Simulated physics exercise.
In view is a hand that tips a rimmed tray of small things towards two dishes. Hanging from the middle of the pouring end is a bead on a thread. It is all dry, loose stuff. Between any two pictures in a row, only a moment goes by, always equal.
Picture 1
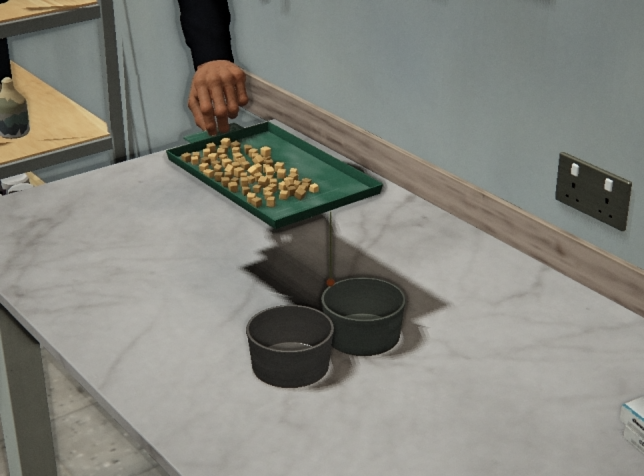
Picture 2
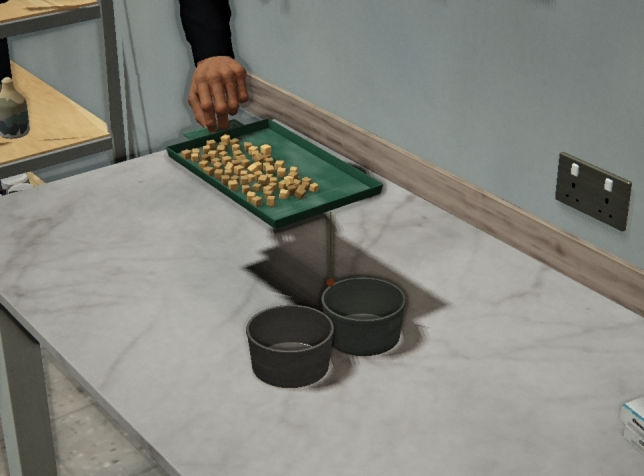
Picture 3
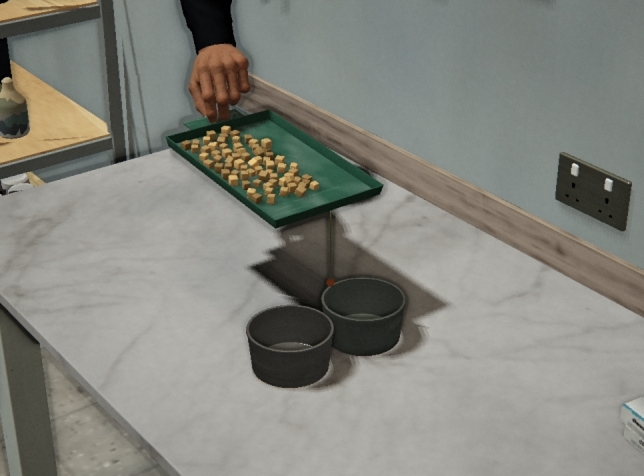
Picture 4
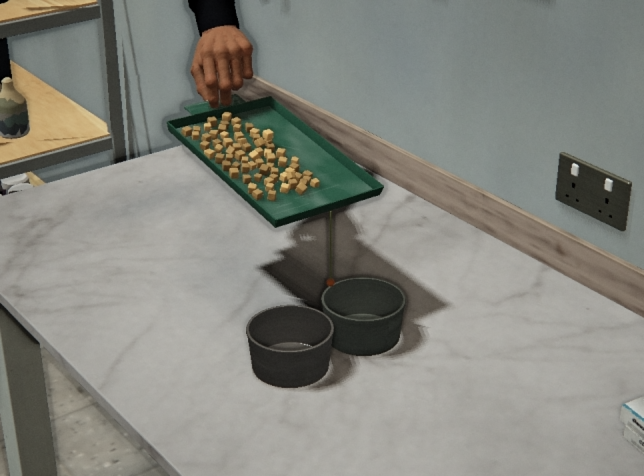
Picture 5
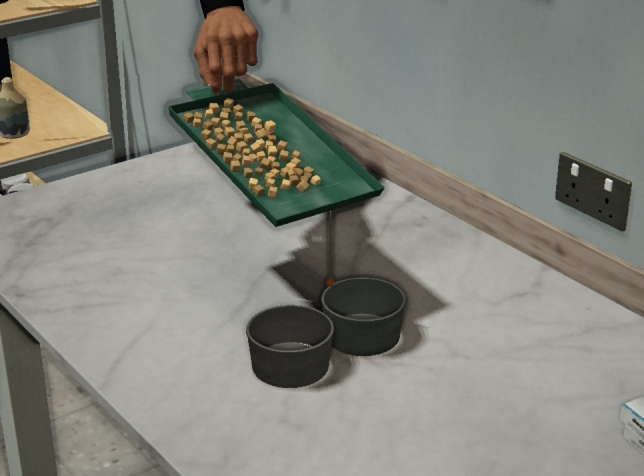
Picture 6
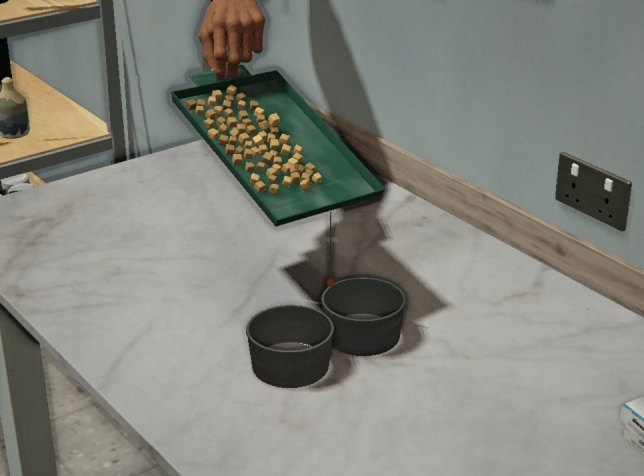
The clip opens on a hand holding the far end of a green rimmed tray of small wooden cubes, near two empty dark dishes on a marble-patterned table. The hand gradually raises that end, tilting the tray towards its near right corner, while the cubes stay bunched together and the dishes remain still.
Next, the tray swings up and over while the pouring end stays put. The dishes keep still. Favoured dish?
It pours more generously into the right dish, it seems.
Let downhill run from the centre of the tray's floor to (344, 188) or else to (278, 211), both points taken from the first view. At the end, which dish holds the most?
Results - the dish on the right side first, the dish on the left side second.
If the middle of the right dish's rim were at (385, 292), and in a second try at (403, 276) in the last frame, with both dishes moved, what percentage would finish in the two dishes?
First placement near 80 percent, second near 50 percent.
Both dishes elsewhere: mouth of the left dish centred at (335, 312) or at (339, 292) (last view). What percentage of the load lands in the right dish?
About 30 per cent, then about 10 per cent.
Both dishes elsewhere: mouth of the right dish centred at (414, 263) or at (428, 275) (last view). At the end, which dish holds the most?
At the first place left, at the second the left-hand dish.
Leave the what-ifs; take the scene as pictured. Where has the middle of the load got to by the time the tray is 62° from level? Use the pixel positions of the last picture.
Roughly (326, 188).
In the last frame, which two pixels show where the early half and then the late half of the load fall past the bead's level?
Starting near (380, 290), moving on to near (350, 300).
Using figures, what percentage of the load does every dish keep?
Final share: Left dish at 10 per cent, right dish at 50 per cent.
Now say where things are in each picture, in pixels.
In the first picture, corners of the pouring end at (275, 219) and (380, 184), level; middle of the load at (253, 172), small wooden cubes; left dish at (315, 362); right dish at (389, 331); bead on its thread at (331, 282).
In the second picture, corners of the pouring end at (275, 219) and (380, 184), level; middle of the load at (253, 170).
In the third picture, corners of the pouring end at (276, 218) and (381, 185), tipped barely, lowest at the right corner; middle of the load at (254, 164).
In the fourth picture, corners of the pouring end at (277, 218) and (381, 186), tipped a little, lowest at the right corner; middle of the load at (255, 156).
In the fifth picture, corners of the pouring end at (277, 218) and (382, 187), tipped clearly, lowest at the right corner; middle of the load at (256, 148).
In the sixth picture, corners of the pouring end at (278, 218) and (382, 188), tipped clearly, lowest at the right corner; middle of the load at (258, 141); left dish at (315, 362); right dish at (389, 331).
Soon after the last picture, tray tipped steeply; nearly all on the tray; a stray few in the air.
A little later, tray tipped right over; most on the tray; a stray few in the left dish; a small part in the right dish; a small part outside both.
Later still, tray tipped past a quarter turn; a small part in the left dish; about half in the right dish; about a third outside both.
At rest, tray tipped past a quarter turn; a small part in the left dish; about half in the right dish; about a third outside both.
